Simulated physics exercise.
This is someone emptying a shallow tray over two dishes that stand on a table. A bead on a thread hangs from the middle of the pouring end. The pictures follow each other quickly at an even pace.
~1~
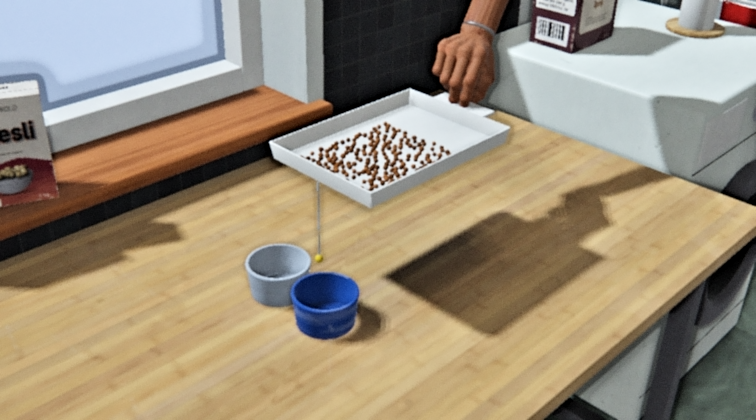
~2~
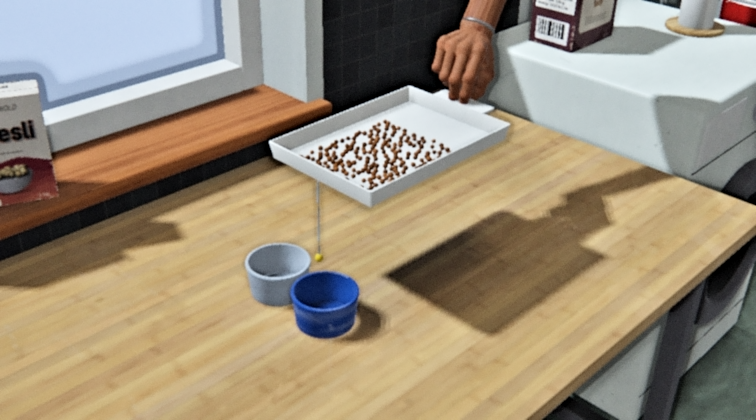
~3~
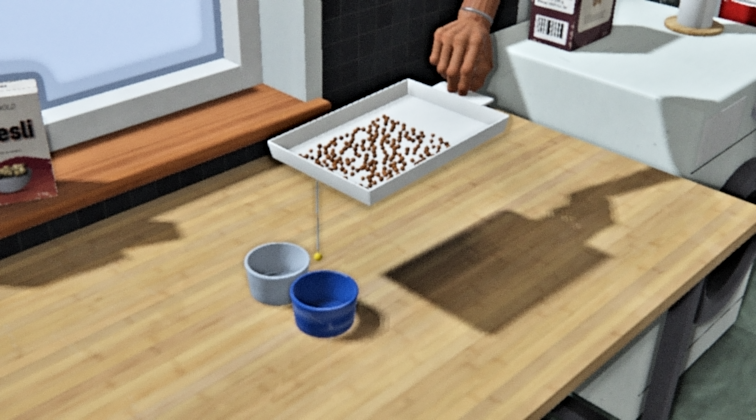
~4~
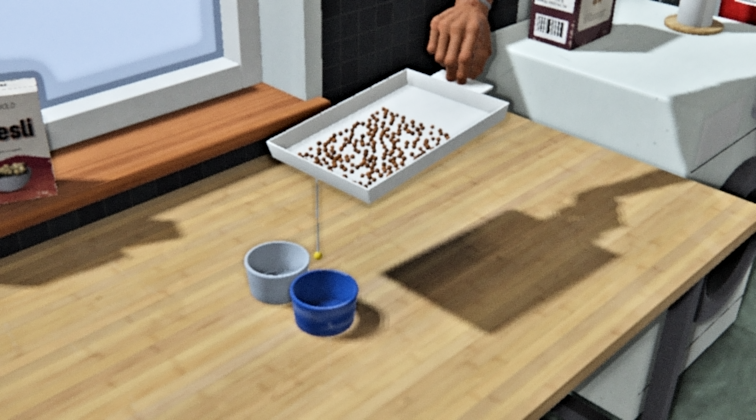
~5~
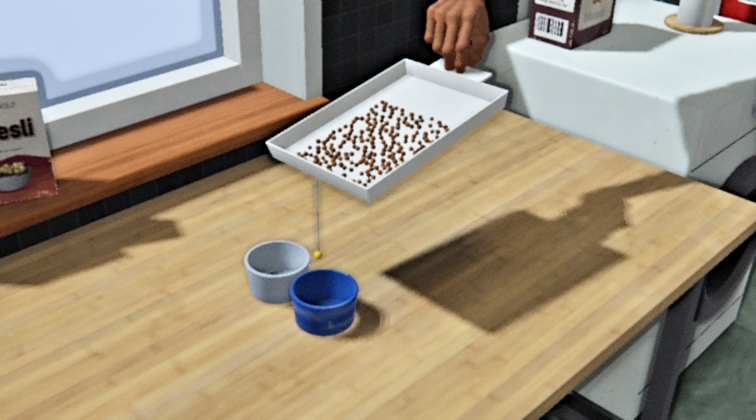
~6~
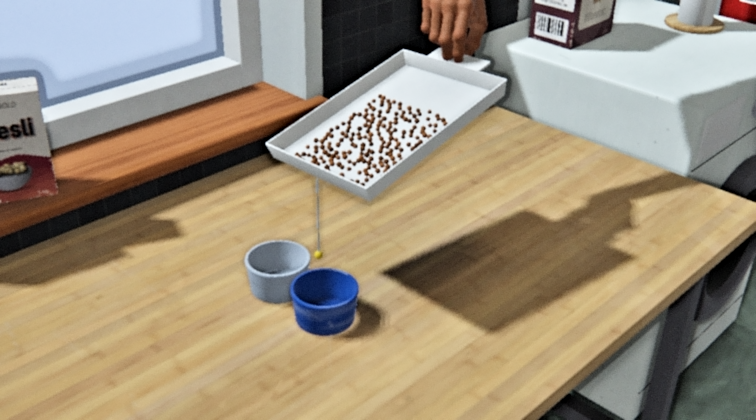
In the video, a hand holds a white tray of small brown balls above a grey dish and a blue dish on a wooden table, then gradually raises the handle end, tilting the tray slightly toward its left corner.
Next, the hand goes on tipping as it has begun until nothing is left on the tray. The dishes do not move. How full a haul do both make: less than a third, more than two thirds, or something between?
Caught overall: From one third to two thirds.
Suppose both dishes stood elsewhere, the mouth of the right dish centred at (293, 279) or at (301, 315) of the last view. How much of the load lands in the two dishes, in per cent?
Near 80 % and 40 %.
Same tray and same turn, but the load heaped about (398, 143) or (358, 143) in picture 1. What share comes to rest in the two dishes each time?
Near 60 % and 60 %.
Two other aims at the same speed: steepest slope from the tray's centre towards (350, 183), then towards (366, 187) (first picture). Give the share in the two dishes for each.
About 40 and 20 per cent.
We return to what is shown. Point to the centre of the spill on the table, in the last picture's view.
Around (227, 311).
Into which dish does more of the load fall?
More ends in the left dish.
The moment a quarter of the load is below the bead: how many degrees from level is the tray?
Roughly 105°.
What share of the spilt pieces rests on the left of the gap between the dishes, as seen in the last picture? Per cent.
Near 100 %.
Soon after the last picture, tray tipped steeply; nearly all on the tray; a stray few in the left dish.
A little later, tray tipped past a quarter turn; about two thirds on the tray; a stray few in the left dish; a stray few outside both; about a third in the air.
Later still, tray tipped past a quarter turn; a stray few in the right dish; about half in the left dish; about half outside both.
At rest, tray tipped past a quarter turn; a stray few in the right dish; about half in the left dish; about half outside both.
